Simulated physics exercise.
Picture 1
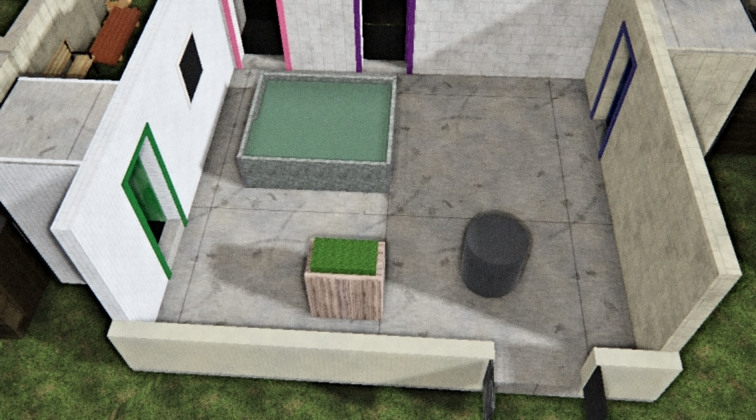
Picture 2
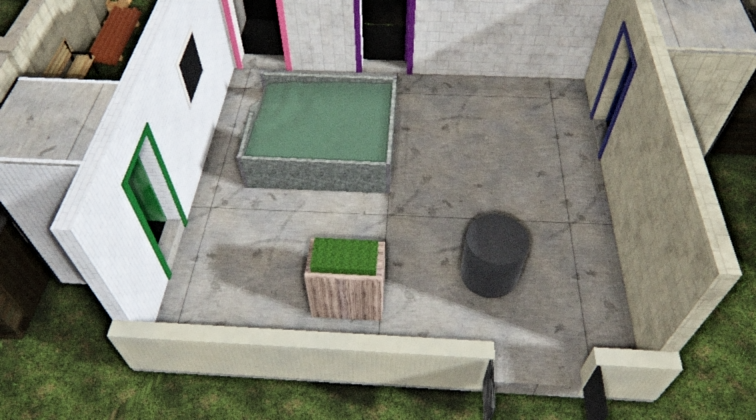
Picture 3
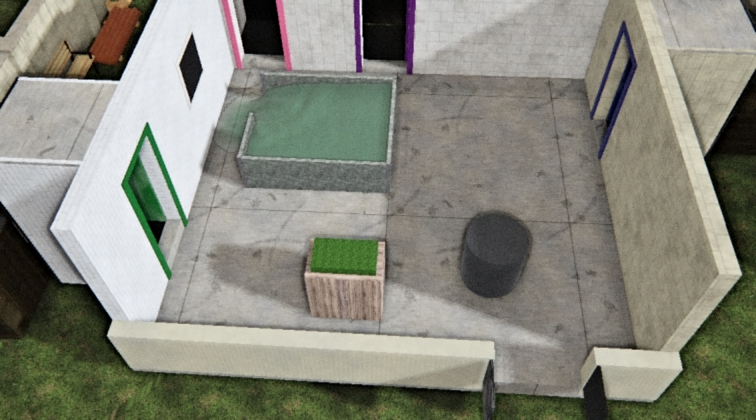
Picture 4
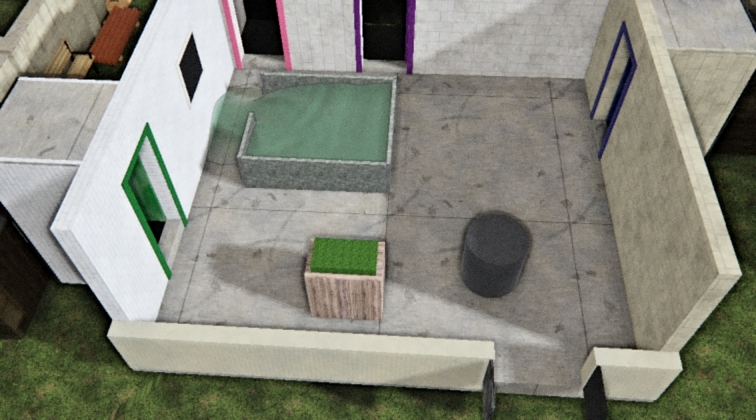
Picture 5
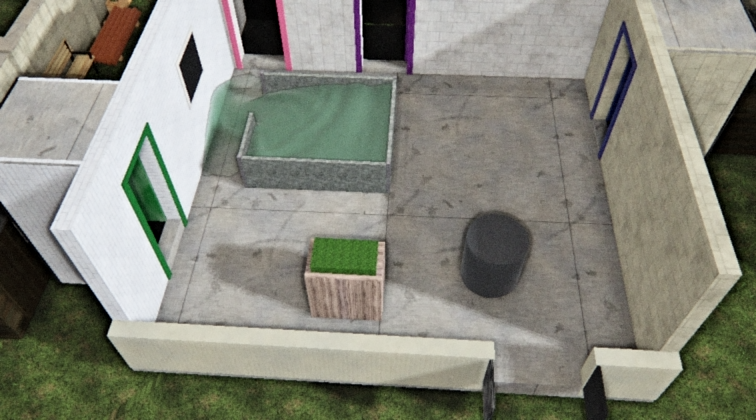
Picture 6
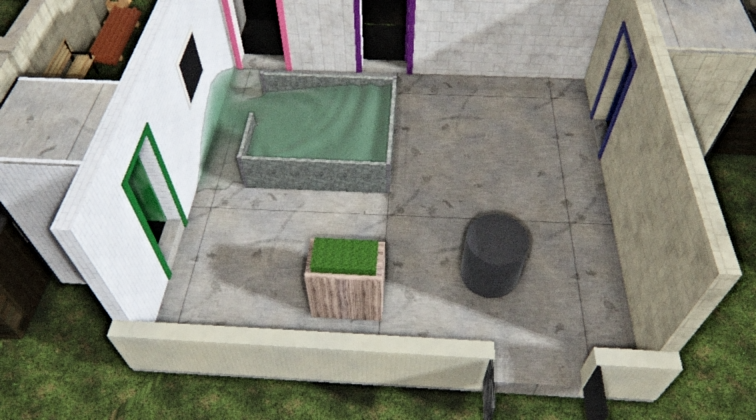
Green water pours from the tank's left side and spreads against the white wall.
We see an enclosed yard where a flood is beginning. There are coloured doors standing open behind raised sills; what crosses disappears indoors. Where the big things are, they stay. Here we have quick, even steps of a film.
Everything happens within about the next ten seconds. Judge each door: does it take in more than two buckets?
As I see it, blue door: Over the cap, purple door: Within the cap, pink door: Over the cap, green door: Within the cap.
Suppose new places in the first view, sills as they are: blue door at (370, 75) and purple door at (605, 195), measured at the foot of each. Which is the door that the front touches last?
Answer: The door marked purple.
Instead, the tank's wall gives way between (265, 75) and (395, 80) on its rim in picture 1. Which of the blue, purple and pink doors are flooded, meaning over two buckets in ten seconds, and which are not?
Going door by door: The blue one gets too much, the purple one gets too much, and the pink one gets too much.
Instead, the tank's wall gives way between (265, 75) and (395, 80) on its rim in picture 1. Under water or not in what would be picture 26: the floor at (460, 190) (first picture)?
By then I'd expect it to be unwetted.
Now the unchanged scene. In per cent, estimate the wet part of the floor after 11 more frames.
Estimated share: Around 25 %.
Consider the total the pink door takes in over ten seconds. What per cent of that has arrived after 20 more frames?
I get 75 per cent.
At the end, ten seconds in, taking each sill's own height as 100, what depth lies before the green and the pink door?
I'd put the first at close to 30 per cent and the second at close to 70 per cent.
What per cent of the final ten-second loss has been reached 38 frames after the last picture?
Around 80 % of the total, roughly.
A moment on, water covers 15 % of the floor; the blue door not reached, the purple door not reached, the pink door over two buckets in, the green door wet at the sill, nothing in.
Next, water covers 25 % of the floor; the blue door not reached, the purple door wet at the sill, nothing in, the pink door far over two buckets in, the green door wet at the sill, nothing in.
Then, water covers 45 % of the floor; the blue door not reached, the purple door wet at the sill, nothing in, the pink door far over two buckets in, the green door wet at the sill, nothing in.
Later, water covers 70 % of the floor; the blue door under two buckets in, the purple door wet at the sill, nothing in, the pink door far over two buckets in, the green door wet at the sill, nothing in.
In the end, water covers 95 % of the floor; the blue door over two buckets in, the purple door wet at the sill, nothing in, the pink door far over two buckets in, the green door wet at the sill, nothing in.
